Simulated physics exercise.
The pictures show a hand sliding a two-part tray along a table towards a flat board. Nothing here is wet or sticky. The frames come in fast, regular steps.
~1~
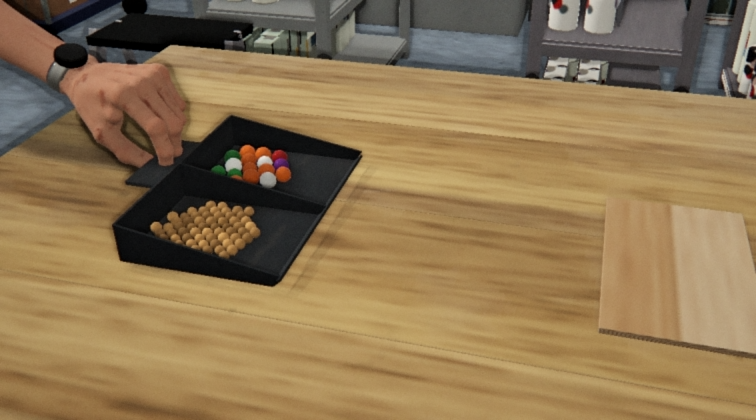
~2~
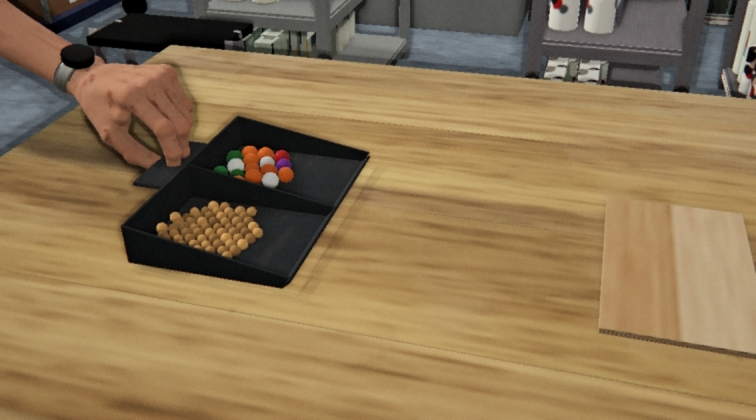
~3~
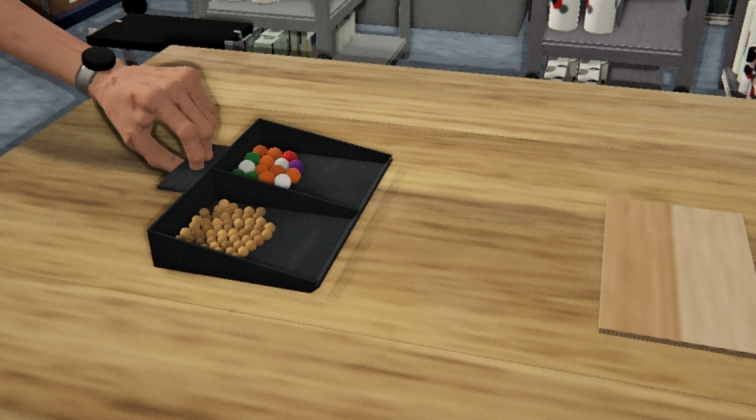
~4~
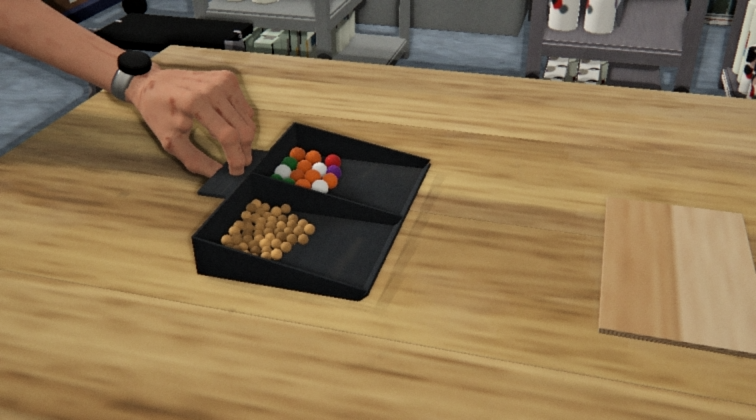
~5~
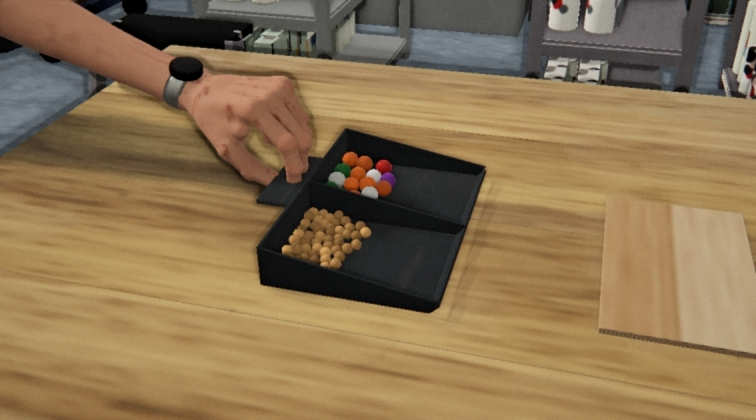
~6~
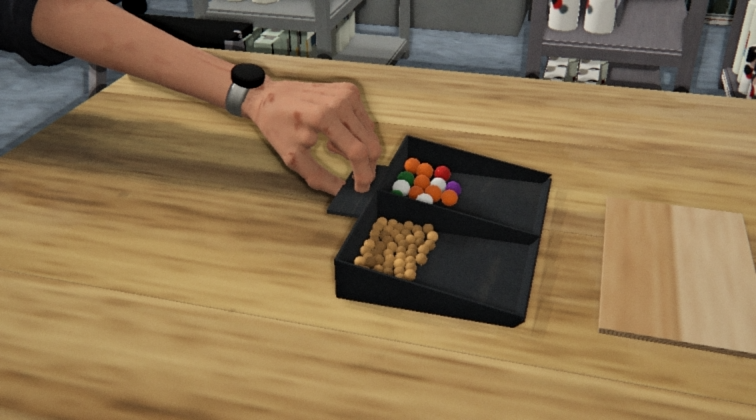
On a wooden workbench, a hand slides a black two-part tray of wooden beads and colourful balls rightward, nearer a flat board.
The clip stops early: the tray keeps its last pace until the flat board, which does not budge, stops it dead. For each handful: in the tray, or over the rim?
Here the front handful throws some past the low edge, and the back handful throws some past the low edge.
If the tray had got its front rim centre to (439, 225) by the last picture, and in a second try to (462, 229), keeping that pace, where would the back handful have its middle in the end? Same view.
First near (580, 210), then near (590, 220).
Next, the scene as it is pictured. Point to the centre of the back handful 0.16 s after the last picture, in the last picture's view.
Near (591, 210).
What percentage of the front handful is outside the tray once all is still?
Some 50 per cent.
Then, 0.03 s later than the last frame, tray still sliding, front rim near (577, 245); front handful all inside; back handful all inside.
Then, 0.16 s later than the last frame, tray stopped at the flat board; front handful roughly a quarter out of the tray; back handful roughly a quarter out of the tray.
Then, 0.37 s later than the last frame, tray stopped at the flat board; front handful roughly half out of the tray; back handful roughly two thirds out of the tray.
When it is over, tray stopped at the flat board; front handful roughly half out of the tray; back handful roughly two thirds out of the tray.
